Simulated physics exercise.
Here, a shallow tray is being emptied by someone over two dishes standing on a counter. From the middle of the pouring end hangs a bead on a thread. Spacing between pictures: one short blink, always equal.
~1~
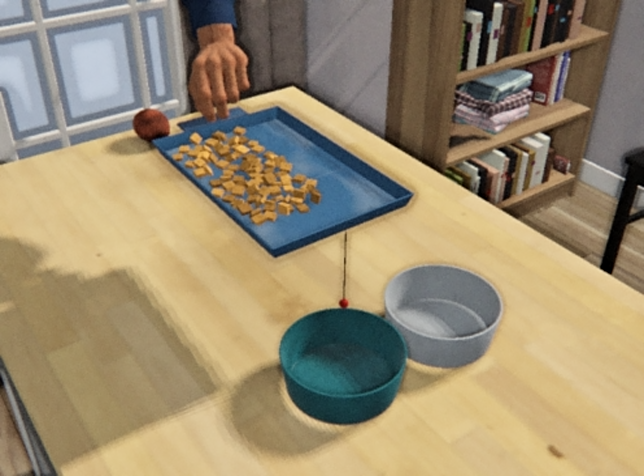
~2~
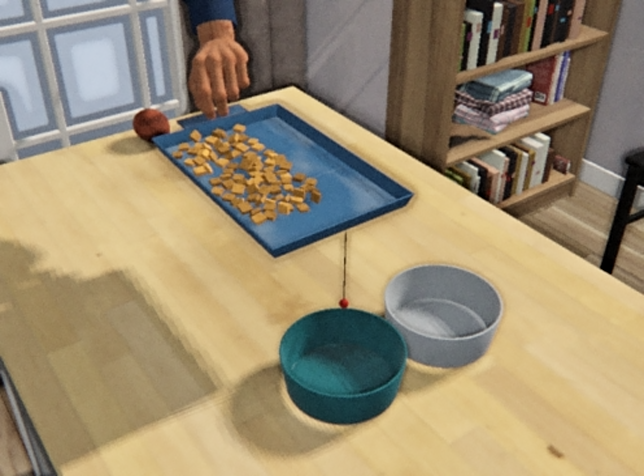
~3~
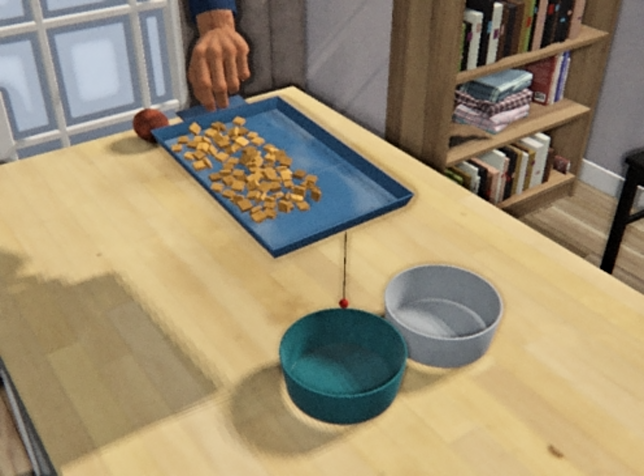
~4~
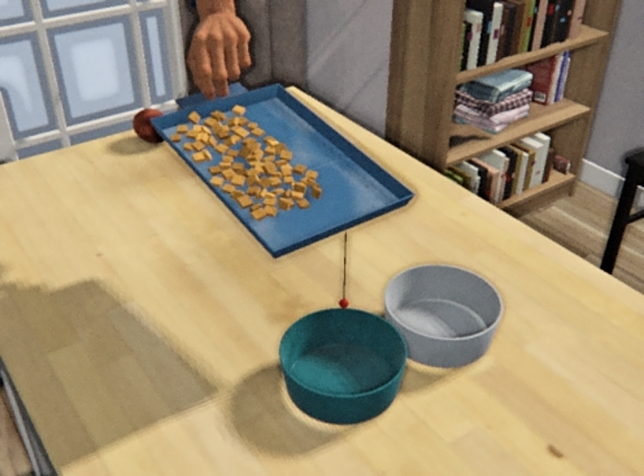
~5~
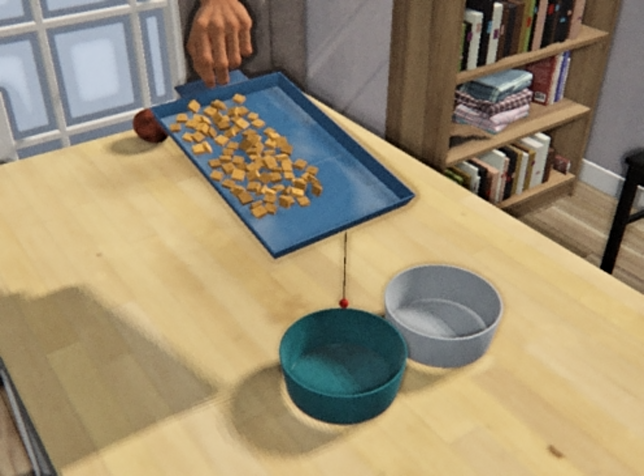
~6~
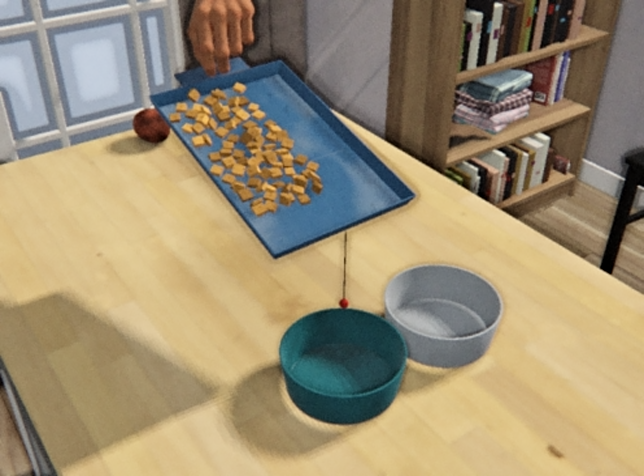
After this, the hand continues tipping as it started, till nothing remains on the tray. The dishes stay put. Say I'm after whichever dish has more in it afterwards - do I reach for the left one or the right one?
Reach for the left one.
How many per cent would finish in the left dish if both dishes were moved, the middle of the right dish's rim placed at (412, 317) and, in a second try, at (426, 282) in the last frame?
Near 60 % and 80 %.
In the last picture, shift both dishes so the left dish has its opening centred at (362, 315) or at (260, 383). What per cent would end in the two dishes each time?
First placement near 50 percent, second near 90 percent.
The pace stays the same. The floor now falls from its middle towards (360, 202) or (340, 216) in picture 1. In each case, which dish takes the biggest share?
First case: The dish at right. Second case: The dish at left.
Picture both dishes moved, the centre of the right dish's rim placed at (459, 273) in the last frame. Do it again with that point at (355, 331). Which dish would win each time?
The dish to the left, then the dish to the right.
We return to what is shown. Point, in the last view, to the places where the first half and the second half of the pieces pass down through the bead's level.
First roughly (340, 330), then roughly (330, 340).
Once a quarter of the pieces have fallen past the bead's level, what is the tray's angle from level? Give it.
About 80 degrees.
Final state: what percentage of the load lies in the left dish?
I'd put that share at some 90 per cent.
Soon, tray tipped steeply; most on the tray; a small part in the air.
A while on, tray tipped past a quarter turn; about half on the tray; about a third in the left dish; a stray few in the right dish; a stray few outside both; about a quarter in the air.
Towards the end, tray tipped past a quarter turn; nearly all in the left dish; a small part in the right dish; a stray few outside both.
Finally, tray tipped past a quarter turn; nearly all in the left dish; a small part in the right dish; a stray few outside both.
